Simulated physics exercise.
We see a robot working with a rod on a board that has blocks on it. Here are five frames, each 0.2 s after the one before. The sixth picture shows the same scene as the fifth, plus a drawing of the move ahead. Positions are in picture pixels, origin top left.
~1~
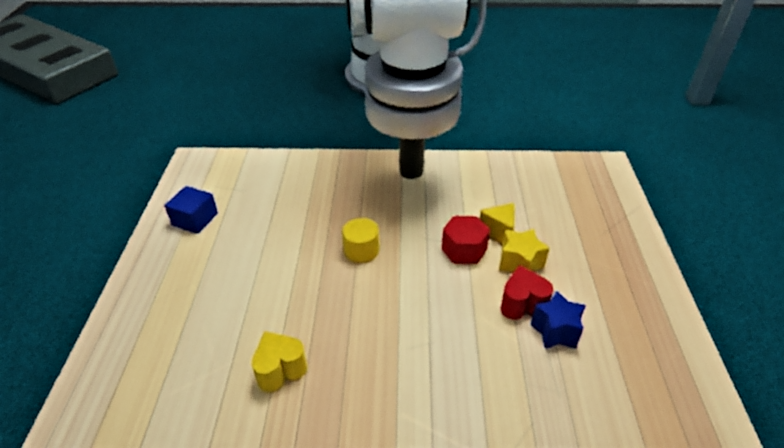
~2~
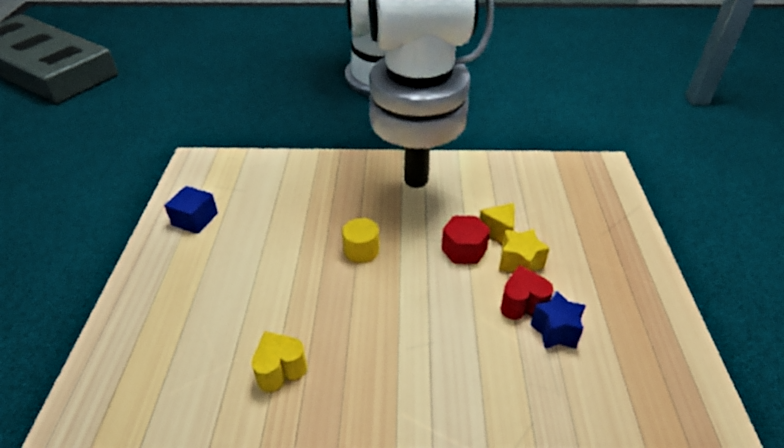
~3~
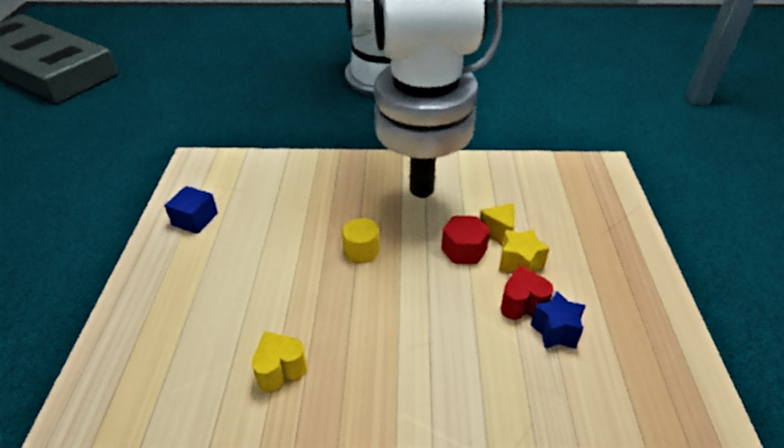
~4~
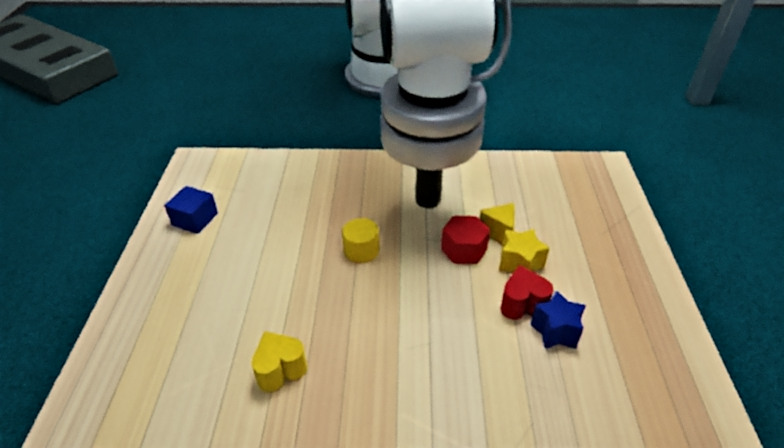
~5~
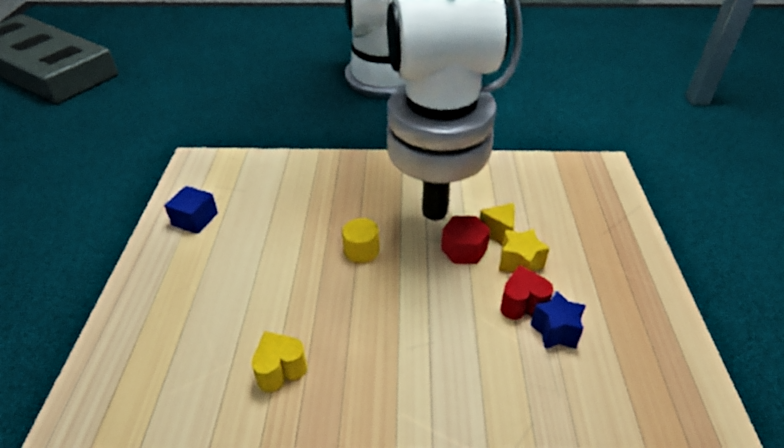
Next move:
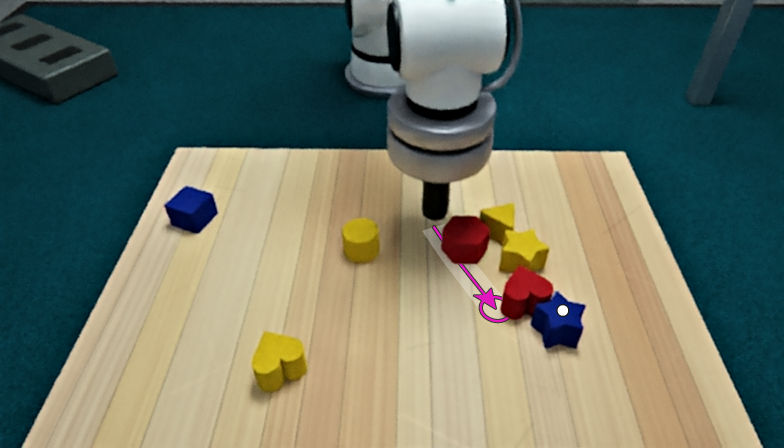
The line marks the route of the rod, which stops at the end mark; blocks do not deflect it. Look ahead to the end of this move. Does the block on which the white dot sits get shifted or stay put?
It's moved.
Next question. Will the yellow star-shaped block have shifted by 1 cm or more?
Final answer: Yes.
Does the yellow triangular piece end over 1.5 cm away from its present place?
I expect not.
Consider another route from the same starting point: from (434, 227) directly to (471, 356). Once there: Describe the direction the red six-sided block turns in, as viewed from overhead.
Its rotation is counterclockwise.
The drawn path runs from (434, 227) directly to (496, 309); the dot is on the blue star-shaped block.
On the path given first. One third of the way, rod at (453, 238); red six-sided block at (487, 244); yellow star-shaped block at (527, 244).
Two thirds of the way, rod at (475, 265); red six-sided block at (512, 258), turned 35° anticlockwise; yellow star-shaped block at (545, 244), turned 35° anticlockwise; red heart at (534, 287), turned 20° clockwise; blue star-shaped block at (566, 313).
At the end, rod at (499, 294); red six-sided block at (519, 259), turned 45° anticlockwise; yellow triangular piece not moved; yellow star-shaped block at (550, 243), turned 40° anticlockwise; red heart at (544, 289), turned 30° clockwise; blue star-shaped block at (573, 319), turned 15° clockwise.
